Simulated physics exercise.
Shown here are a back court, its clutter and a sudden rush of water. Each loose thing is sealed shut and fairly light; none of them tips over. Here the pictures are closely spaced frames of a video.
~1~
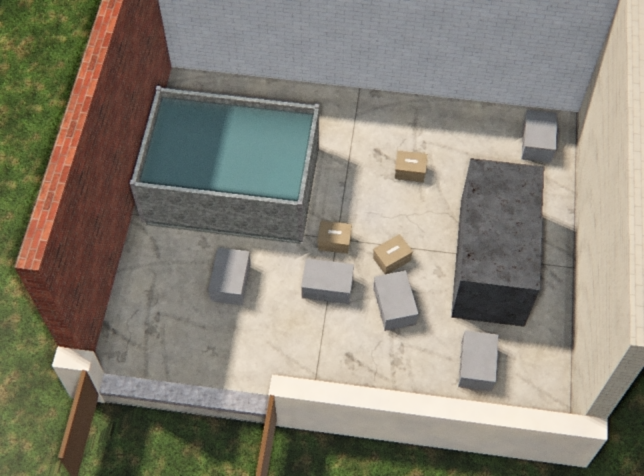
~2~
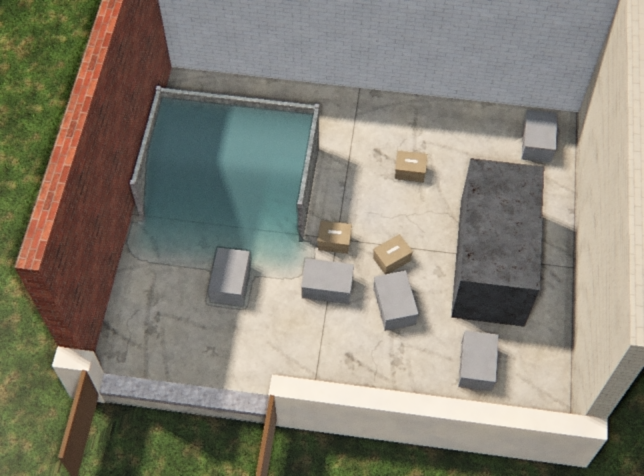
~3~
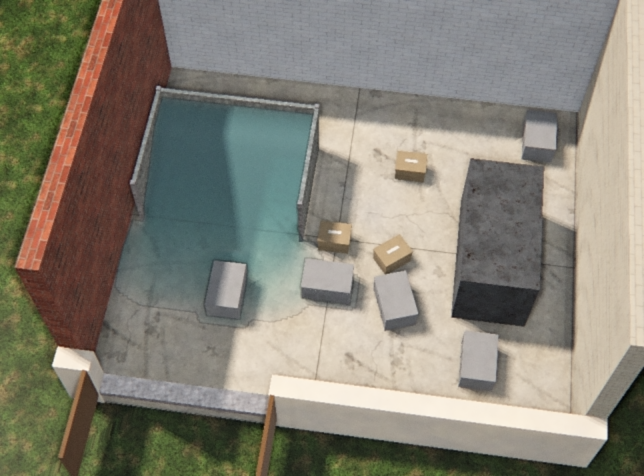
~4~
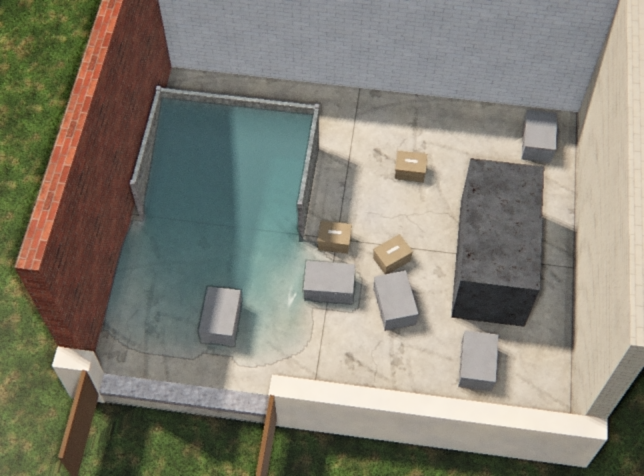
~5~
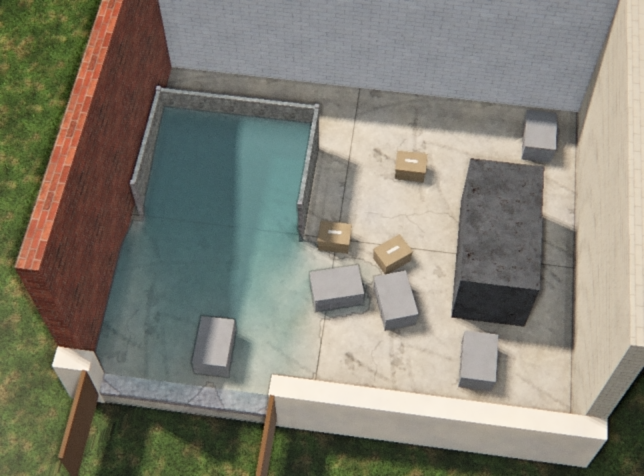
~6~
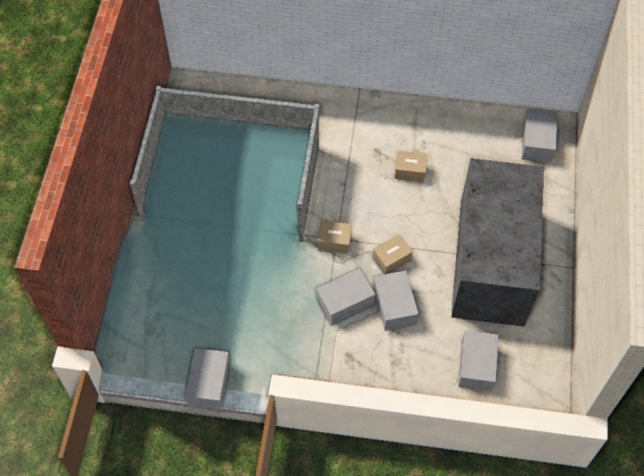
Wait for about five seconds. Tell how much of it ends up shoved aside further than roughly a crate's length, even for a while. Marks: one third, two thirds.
I expect the share pushed well aside to be a third to two thirds.
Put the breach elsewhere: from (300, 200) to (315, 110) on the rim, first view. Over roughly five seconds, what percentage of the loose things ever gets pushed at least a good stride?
It comes out at roughly 80 per cent.
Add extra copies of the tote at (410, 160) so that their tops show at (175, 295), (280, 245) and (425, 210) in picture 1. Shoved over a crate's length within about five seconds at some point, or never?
Here's how it goes: Sent far off, sent far off, and lastly never gets far.
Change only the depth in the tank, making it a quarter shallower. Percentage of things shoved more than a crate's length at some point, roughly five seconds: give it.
About 40 per cent.
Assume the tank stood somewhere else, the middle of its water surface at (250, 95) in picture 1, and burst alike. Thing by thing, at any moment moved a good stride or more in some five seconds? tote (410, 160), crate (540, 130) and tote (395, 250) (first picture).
Well, the first one didn't get far, the second didn't get far, and the third got driven a long way.
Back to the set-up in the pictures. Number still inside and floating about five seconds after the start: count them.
The number is 2.
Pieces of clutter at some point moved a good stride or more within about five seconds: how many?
I count 3 of them.
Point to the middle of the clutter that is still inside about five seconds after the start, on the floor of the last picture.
In the last view, somewhere about (450, 252).
A moment on, 2 of 8 are well off their spots; 0 afloat.
Next, 2 of 8 are well off their spots; 1 afloat.
Later, 3 of 8 are well off their spots; 2 afloat.
In the end, 3 of 8 are well off their spots, and 3 have been at some point; 2 afloat.
